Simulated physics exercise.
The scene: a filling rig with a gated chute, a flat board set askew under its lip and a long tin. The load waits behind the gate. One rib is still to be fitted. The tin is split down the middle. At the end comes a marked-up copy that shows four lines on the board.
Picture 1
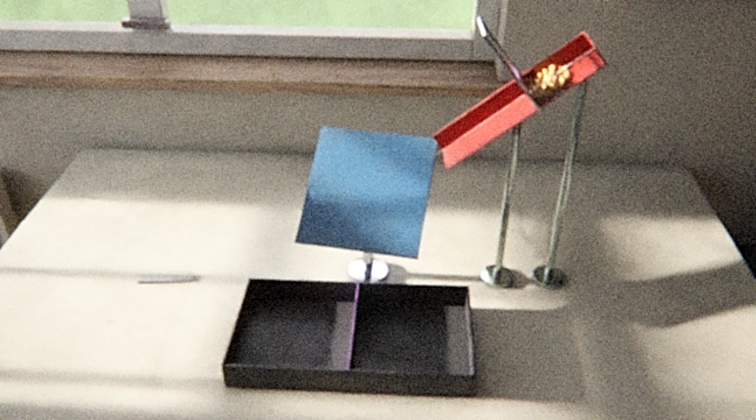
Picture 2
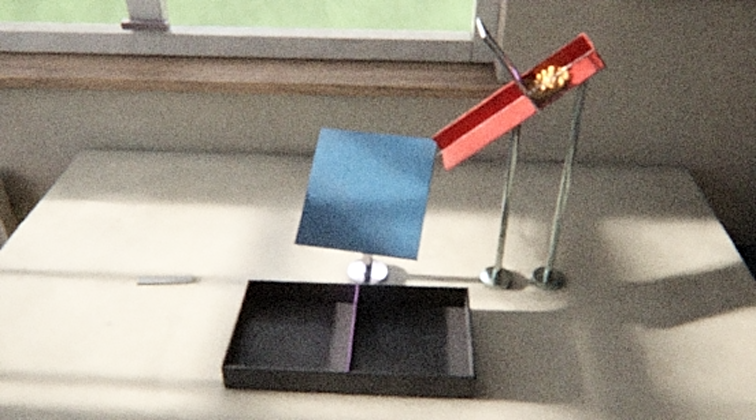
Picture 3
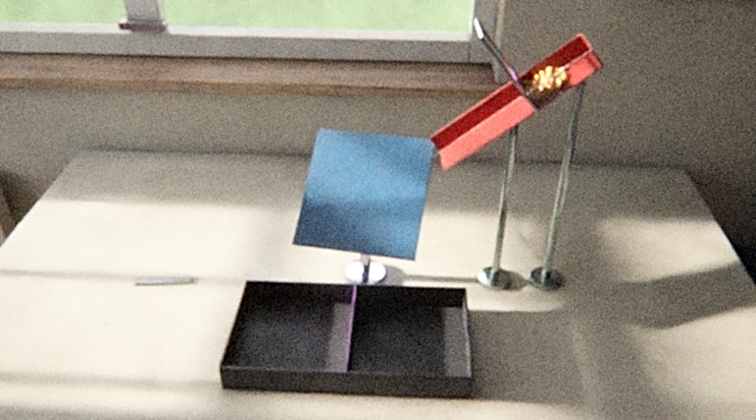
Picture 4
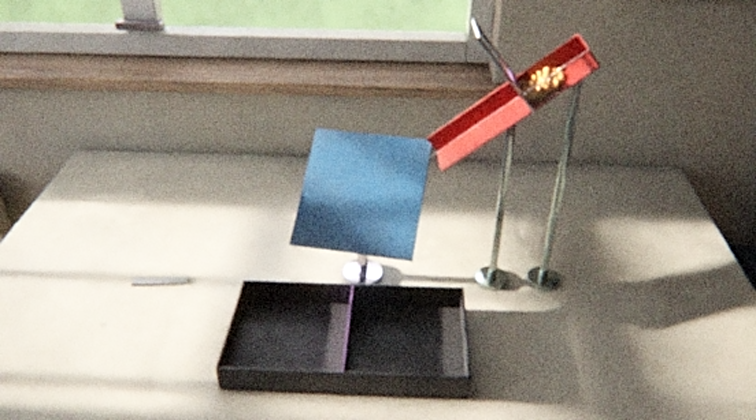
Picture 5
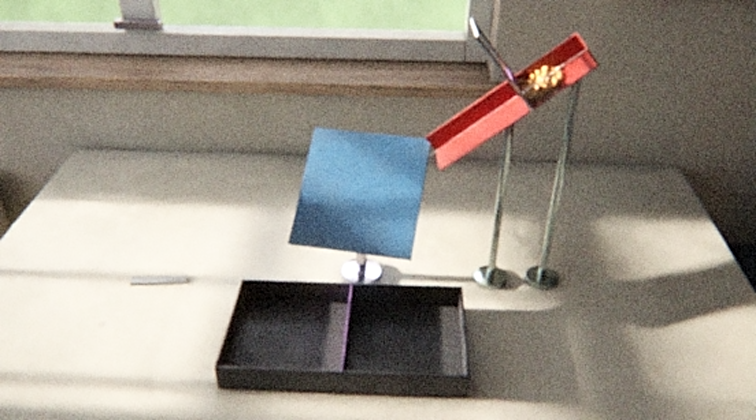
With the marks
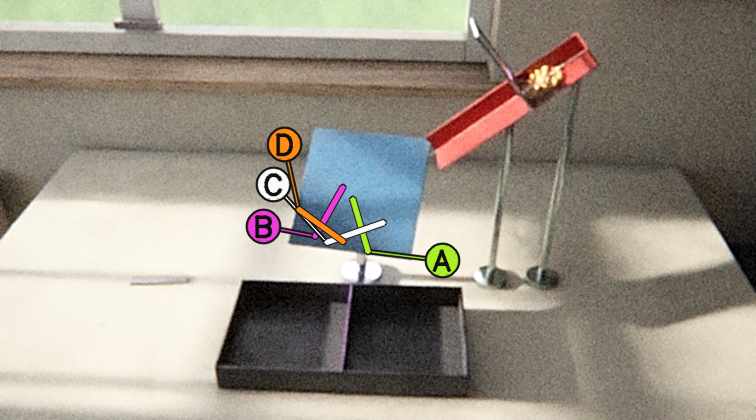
Nothing moves except the camera, which drifts very slightly while looking down from the front at a pale table beneath a window, with light and shadow across its top. A red chute on two thin metal stands slopes down leftward at the upper right, holding golden beads behind a closed gate. Left of it, a tilted blue board stands behind a long black tin divided down the middle.
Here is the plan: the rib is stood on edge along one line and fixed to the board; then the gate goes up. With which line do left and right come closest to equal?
Use line D.
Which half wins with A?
More lands on the right.
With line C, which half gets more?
More lands on the left.
On the marked copy, line A from (352, 199) to (368, 251); line B from (342, 187) to (315, 236); line C from (383, 222) to (326, 242); line D from (298, 209) to (343, 241).
Choosing A, of what is caught, about a tenth in the left half, the larger part in the right.
Choosing B, of what is caught, the larger part in the left half, about a tenth in the right.
Choosing C, of what is caught, the larger part in the left half, about a tenth in the right.
Choosing D, of what is caught, roughly half in the left half, roughly half in the right.
